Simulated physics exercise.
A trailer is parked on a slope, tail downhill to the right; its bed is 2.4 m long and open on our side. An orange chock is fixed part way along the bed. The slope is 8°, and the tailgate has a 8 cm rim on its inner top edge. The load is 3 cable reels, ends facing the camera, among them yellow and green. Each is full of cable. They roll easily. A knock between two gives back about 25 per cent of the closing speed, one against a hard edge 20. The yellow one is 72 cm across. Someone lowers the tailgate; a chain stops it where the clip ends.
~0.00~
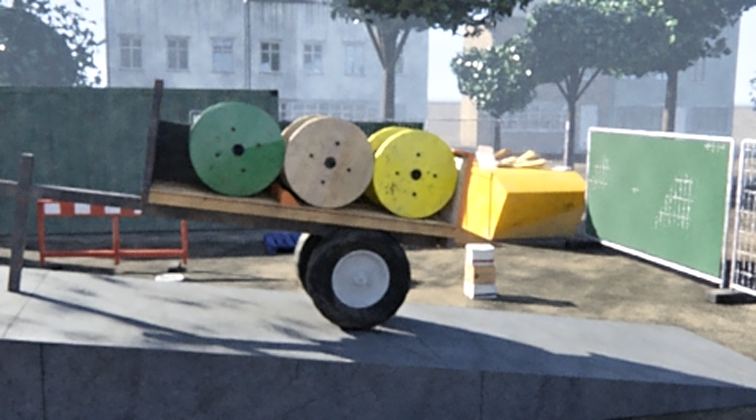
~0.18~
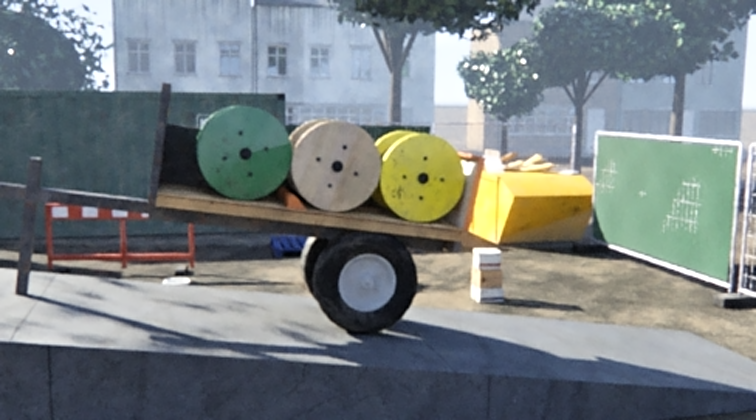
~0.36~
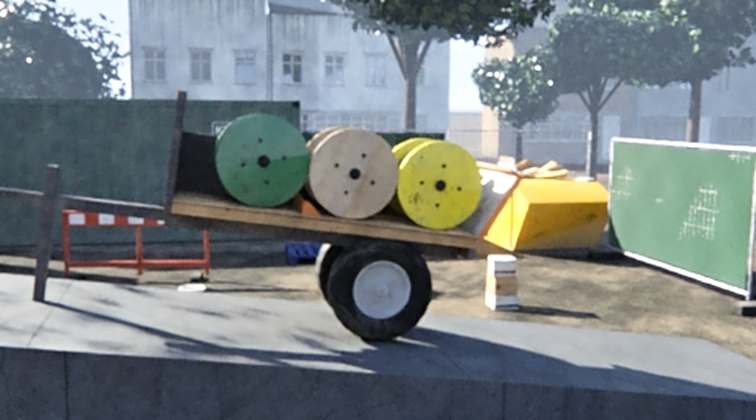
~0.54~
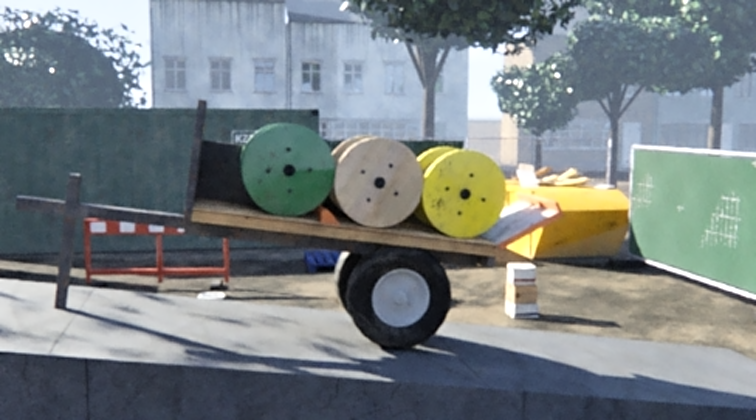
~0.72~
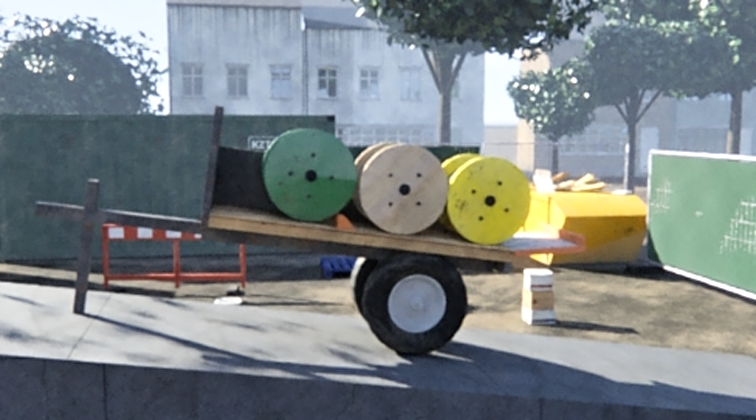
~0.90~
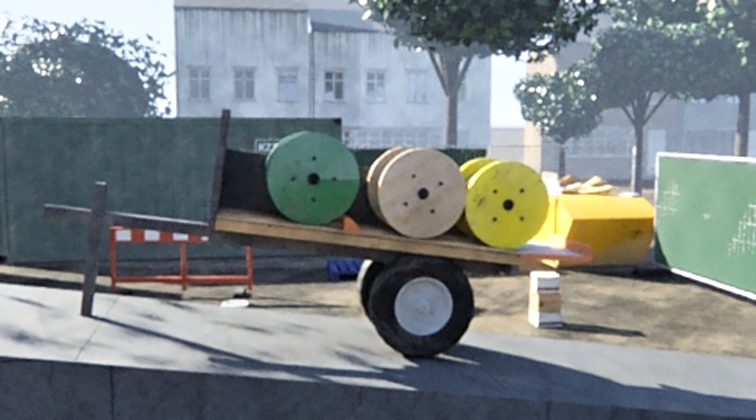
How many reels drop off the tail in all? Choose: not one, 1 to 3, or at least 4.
The answer is not one, which leaves 3 of 3.
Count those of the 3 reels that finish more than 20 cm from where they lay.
2 of them.
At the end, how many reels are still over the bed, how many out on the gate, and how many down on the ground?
2, 1 and 0.
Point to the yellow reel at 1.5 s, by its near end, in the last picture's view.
Near (561, 208).
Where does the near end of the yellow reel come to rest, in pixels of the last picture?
At about (569, 204).
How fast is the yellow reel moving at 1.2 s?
Roughly 0.8 m/s.
Then, 1.2 s in, yellow is on the gate, 10 cm past the hinge, rolling right; green is on the bed, 170 cm short of the hinge, rolling right; 0 gone off the back.
Then, 1.5 s in, yellow is on the gate, 35 cm past the hinge, rolling right; still the same for green; 0 gone off the back.
In the end (1.8 s), yellow is on the gate, 40 cm past the hinge; green is on the bed, 170 cm short of the hinge; 0 gone off the back.
